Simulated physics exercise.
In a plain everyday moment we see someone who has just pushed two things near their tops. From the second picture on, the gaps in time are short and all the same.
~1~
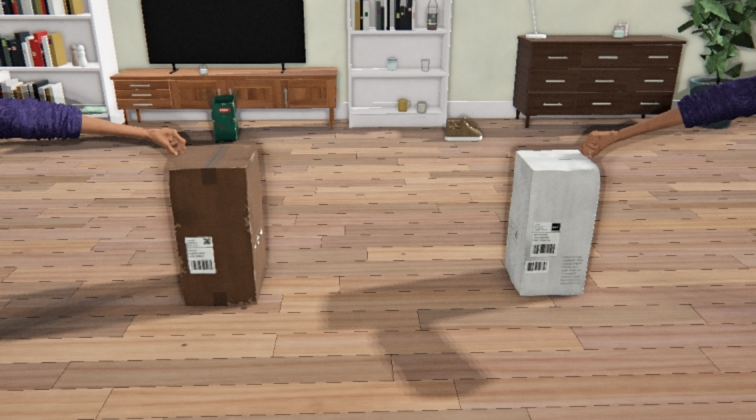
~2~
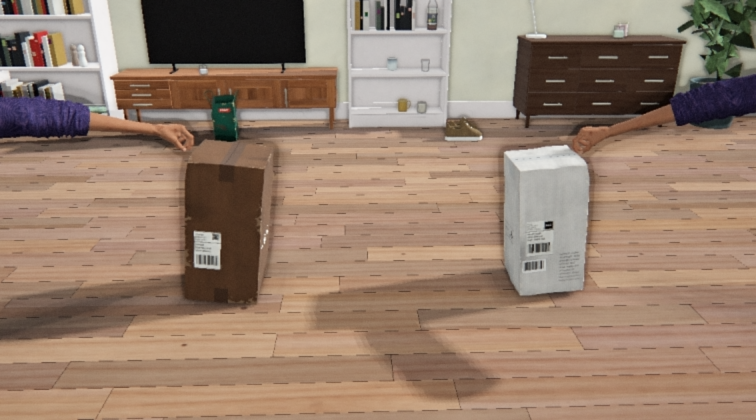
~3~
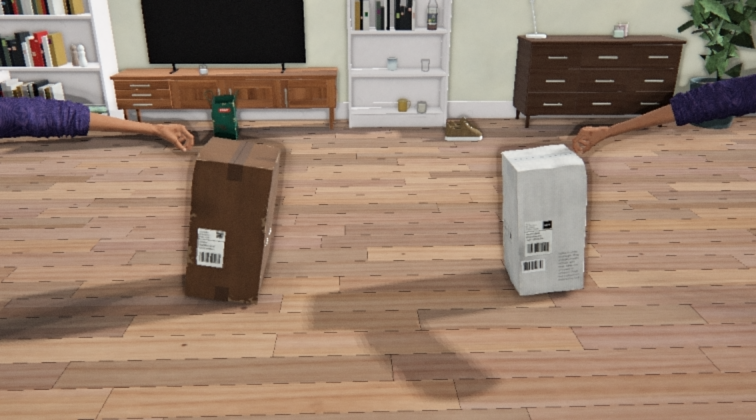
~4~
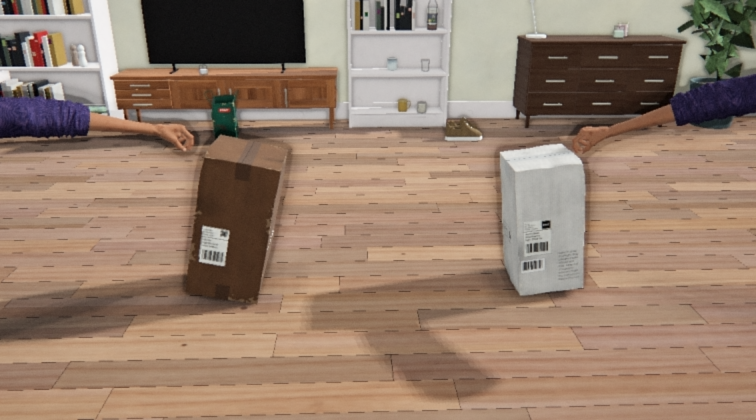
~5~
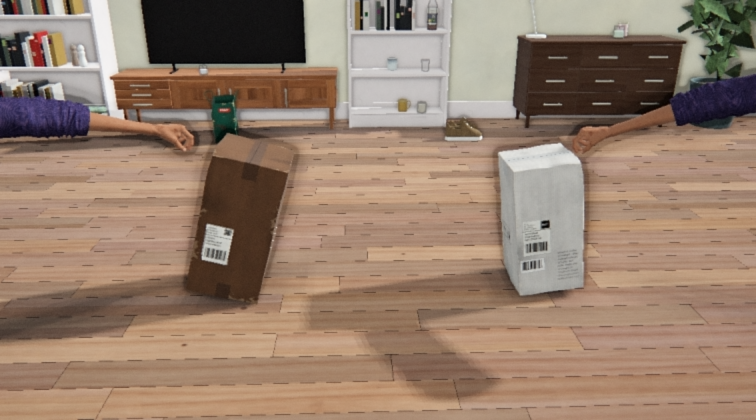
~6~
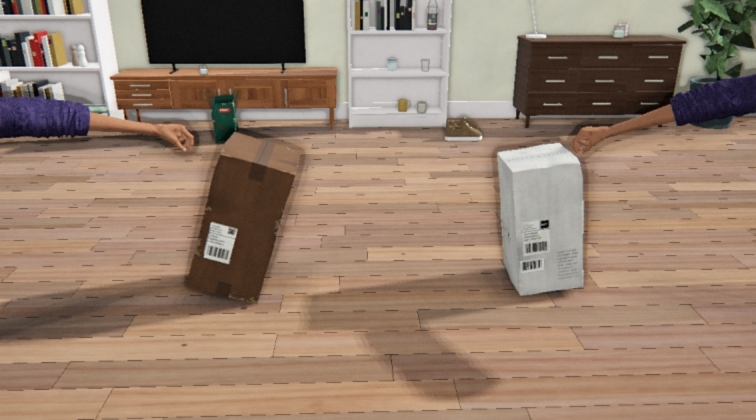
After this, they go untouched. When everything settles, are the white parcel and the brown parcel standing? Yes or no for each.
White parcel: Yes; brown parcel: No.
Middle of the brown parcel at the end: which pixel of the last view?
(332, 255).
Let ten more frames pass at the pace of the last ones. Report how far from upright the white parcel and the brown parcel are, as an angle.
Then you'd see 2° for the first one and 40° for the other.
Then, 0.22 s after the last picture, white parcel upright near (550, 222); brown parcel 45° off upright near (283, 219).
At rest, the white parcel returns to its base, near (549, 222); the brown parcel goes down on its side, near (332, 255).
